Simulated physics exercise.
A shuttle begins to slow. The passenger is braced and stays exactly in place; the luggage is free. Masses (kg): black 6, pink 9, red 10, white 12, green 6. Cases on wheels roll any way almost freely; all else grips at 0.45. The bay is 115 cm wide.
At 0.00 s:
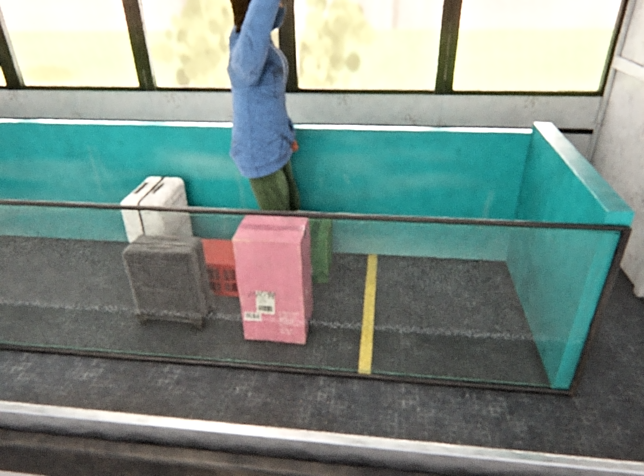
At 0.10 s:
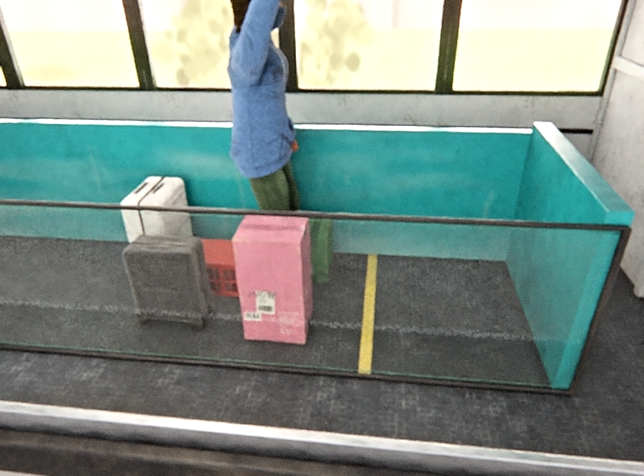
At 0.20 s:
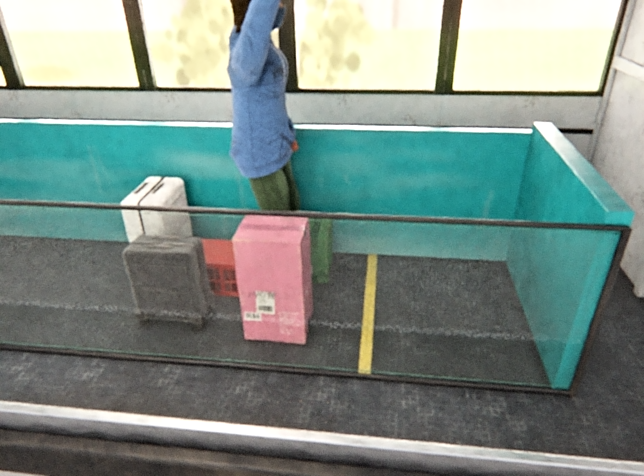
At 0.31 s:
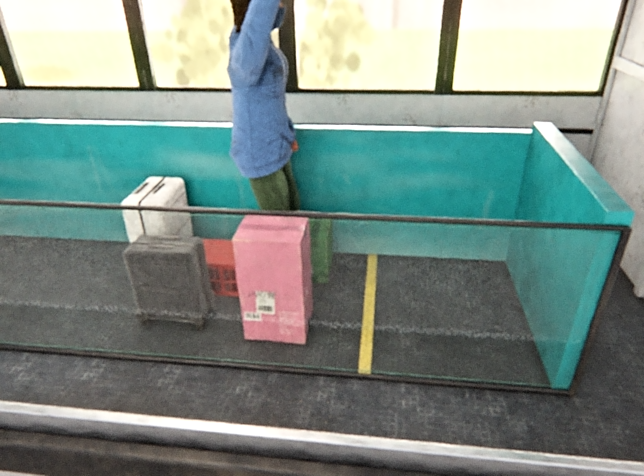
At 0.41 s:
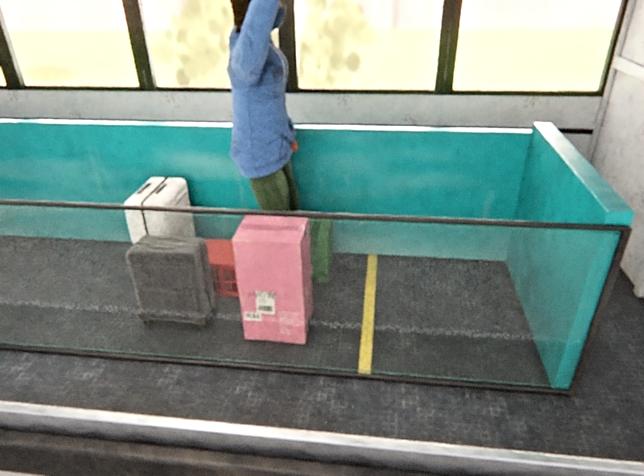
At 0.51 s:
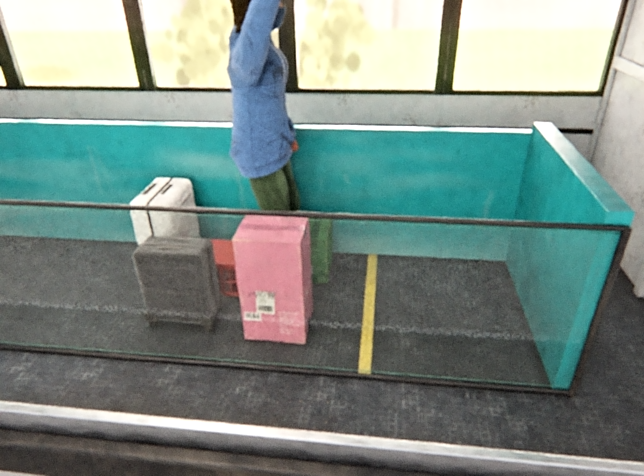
A person stands still while the white and gray suitcases roll slightly right behind glass.
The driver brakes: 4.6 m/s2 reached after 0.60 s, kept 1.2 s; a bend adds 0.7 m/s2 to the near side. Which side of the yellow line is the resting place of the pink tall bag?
Here the pink tall bag crosses the yellow line.
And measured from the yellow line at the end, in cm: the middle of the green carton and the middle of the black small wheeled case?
Green carton 0 past, black small wheeled case 40 past.
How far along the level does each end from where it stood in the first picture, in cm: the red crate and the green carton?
About: Red crate 10, green carton 40.
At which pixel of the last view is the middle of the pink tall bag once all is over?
Around (518, 308).
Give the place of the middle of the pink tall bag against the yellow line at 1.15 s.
About 10 cm short of it.
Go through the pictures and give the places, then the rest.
The first picture shows pink tall bag (276, 279), white big wheeled case (161, 230).
The second picture shows pink tall bag (276, 279), white big wheeled case (161, 230).
The third picture shows pink tall bag (276, 279), white big wheeled case (161, 230).
The fourth picture shows pink tall bag (276, 279), white big wheeled case (162, 231).
The fifth picture shows pink tall bag (276, 279), white big wheeled case (164, 231).
The sixth picture shows pink tall bag (276, 279), white big wheeled case (169, 232).
After 0.75 s the pink tall bag is 49 cm short of the yellow line, tilted 0°, near (279, 279) in the last picture's view; the white big wheeled case 120 cm short of the yellow line, tilted 0°.
After 1.15 s the pink tall bag is 11 cm short of the yellow line, tilted 0°, near (348, 288) in the last picture's view.
After 1.65 s the pink tall bag is 73 cm past the yellow line, tilted 0°, near (519, 308) in the last picture's view.
At rest, 2.5 s, black small wheeled case crosses the yellow line; pink tall bag crosses the yellow line; red crate stops short of the yellow line; white big wheeled case stops short of the yellow line.
